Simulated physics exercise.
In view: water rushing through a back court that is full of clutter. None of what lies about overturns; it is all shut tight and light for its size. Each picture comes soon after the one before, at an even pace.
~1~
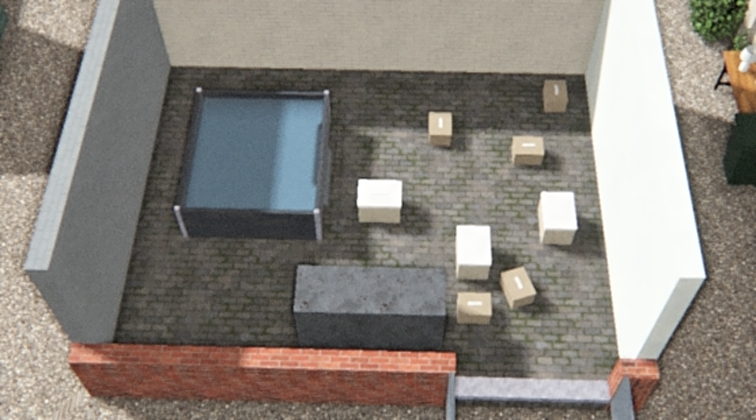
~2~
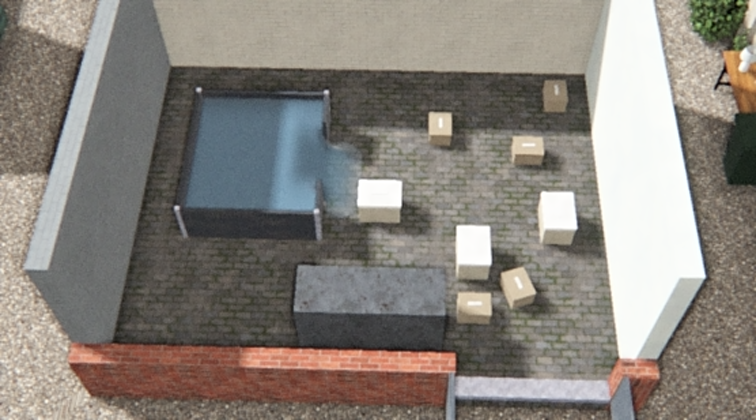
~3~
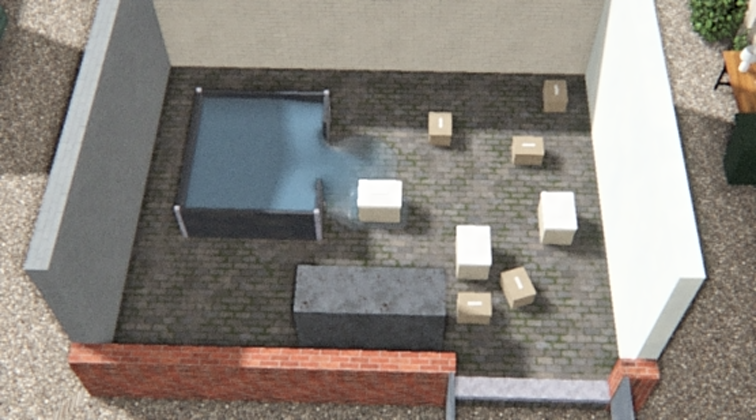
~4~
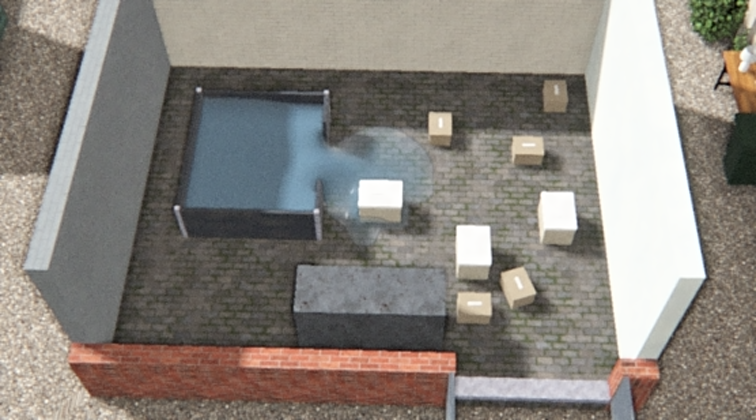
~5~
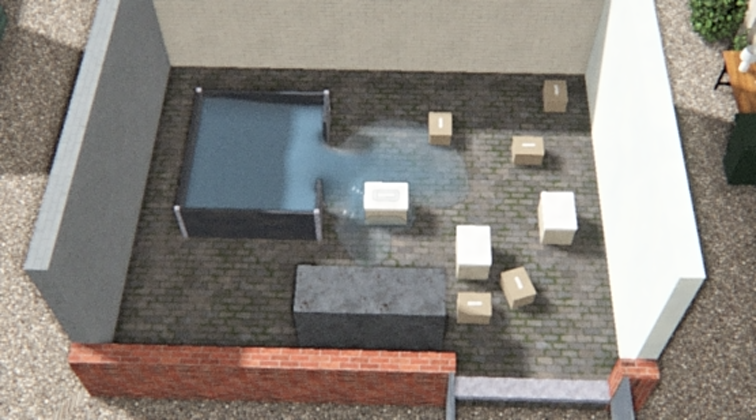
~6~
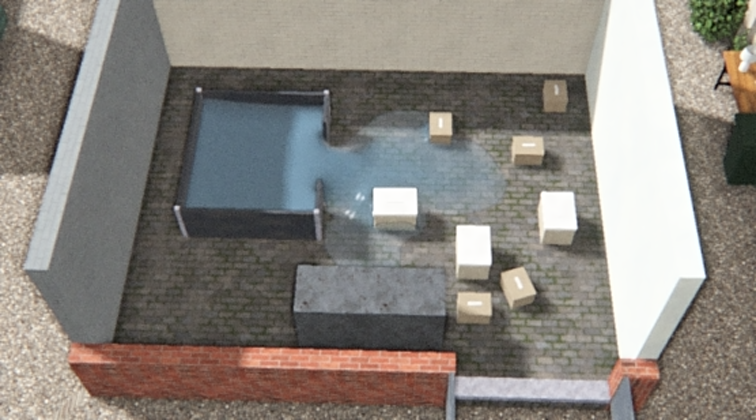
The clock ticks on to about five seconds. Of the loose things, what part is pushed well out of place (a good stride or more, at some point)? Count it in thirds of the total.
The part that gets shoved well aside reaches two thirds.
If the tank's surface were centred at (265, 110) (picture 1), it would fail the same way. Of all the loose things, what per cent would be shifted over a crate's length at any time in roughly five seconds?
Around 60 %.
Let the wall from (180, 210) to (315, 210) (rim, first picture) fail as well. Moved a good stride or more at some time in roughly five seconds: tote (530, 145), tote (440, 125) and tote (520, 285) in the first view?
In turn: Stayed within it, stayed within it, moved that far.
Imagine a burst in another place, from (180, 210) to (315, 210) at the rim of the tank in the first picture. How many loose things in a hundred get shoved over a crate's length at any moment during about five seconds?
It comes to roughly 10 %.
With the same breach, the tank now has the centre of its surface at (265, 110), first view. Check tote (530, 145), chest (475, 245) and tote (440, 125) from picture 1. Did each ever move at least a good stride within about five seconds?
Item one travelled far enough, item two not displaced far, item three travelled far enough.
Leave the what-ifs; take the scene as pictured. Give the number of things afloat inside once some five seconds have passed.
Exactly 2.
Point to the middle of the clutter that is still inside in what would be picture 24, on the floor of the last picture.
I'd say roughly (516, 232).
A moment on, 1 of 8 are well off their spots; 0 afloat.
Next, 3 of 8 are well off their spots; 3 afloat.
Later, 7 of 8 are well off their spots; 2 afloat.
In the end, 8 of 8 are well off their spots, and 8 have been at some point; 2 afloat.
